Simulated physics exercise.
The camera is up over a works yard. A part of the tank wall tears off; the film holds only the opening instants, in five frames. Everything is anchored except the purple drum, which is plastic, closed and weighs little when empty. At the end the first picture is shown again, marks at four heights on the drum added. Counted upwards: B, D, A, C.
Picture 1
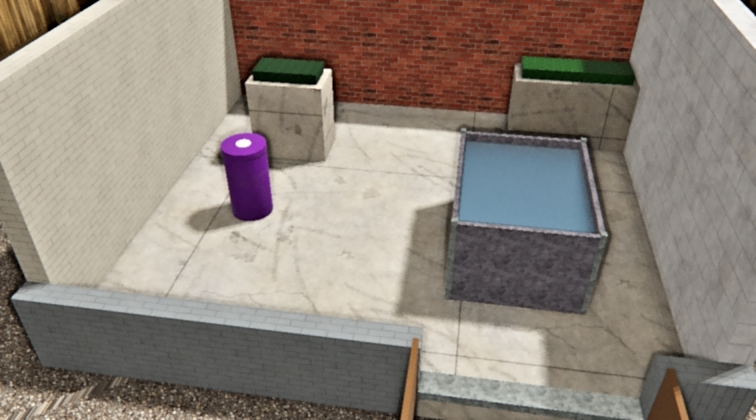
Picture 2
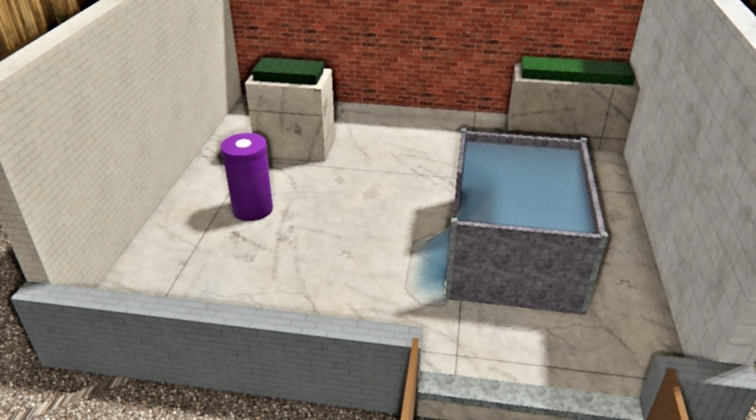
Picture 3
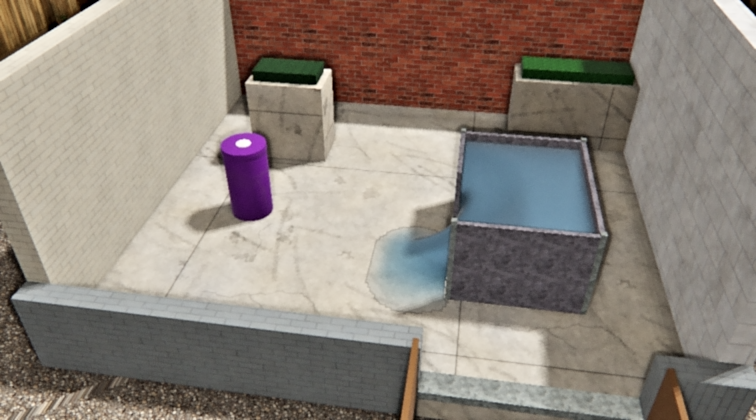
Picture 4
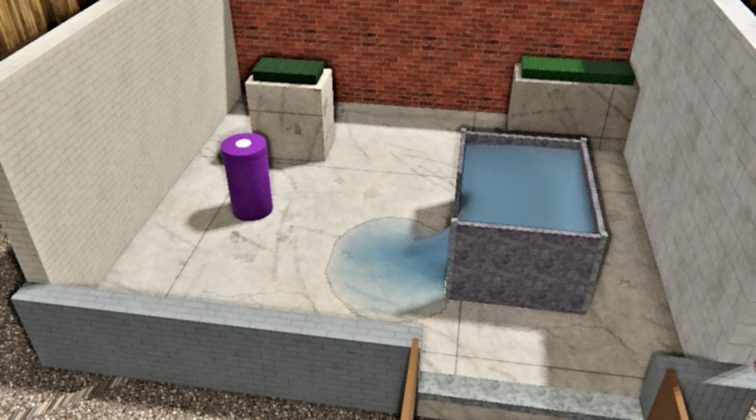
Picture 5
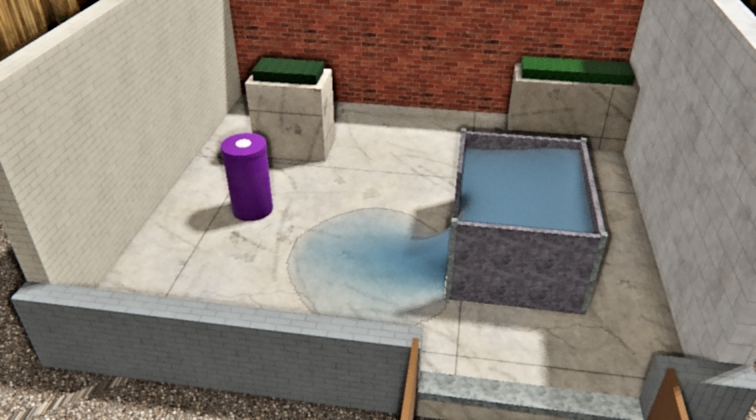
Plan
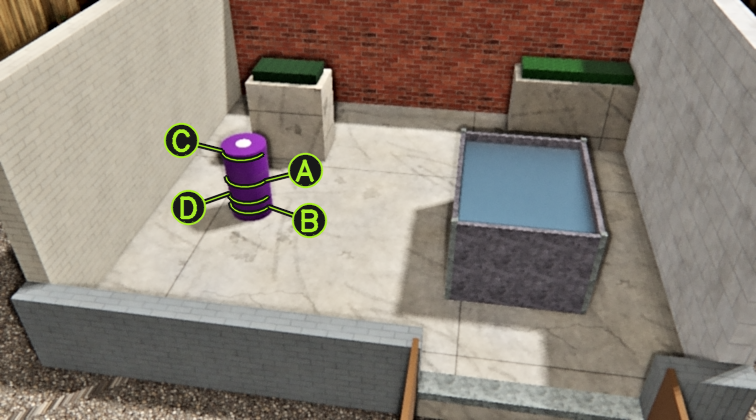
Water pours from the left side of a full stone tank and spreads across the paving.
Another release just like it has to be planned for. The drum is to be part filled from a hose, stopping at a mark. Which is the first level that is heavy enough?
A.
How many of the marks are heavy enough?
Two.
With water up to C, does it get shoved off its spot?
No, not at all.
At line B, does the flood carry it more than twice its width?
Yes, clearly.
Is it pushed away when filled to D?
Yes, that goes wrong.
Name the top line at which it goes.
The answer is D.
On the marked copy, A at (241, 186); B at (245, 213); C at (237, 160); D at (243, 203); from the bottom up B, D, A, C.
If A is chosen, it does not move.
If B is chosen, it is pushed about 5 times its own width away.
If C is chosen, it does not move.
If D is chosen, it is pushed about half its own width away.
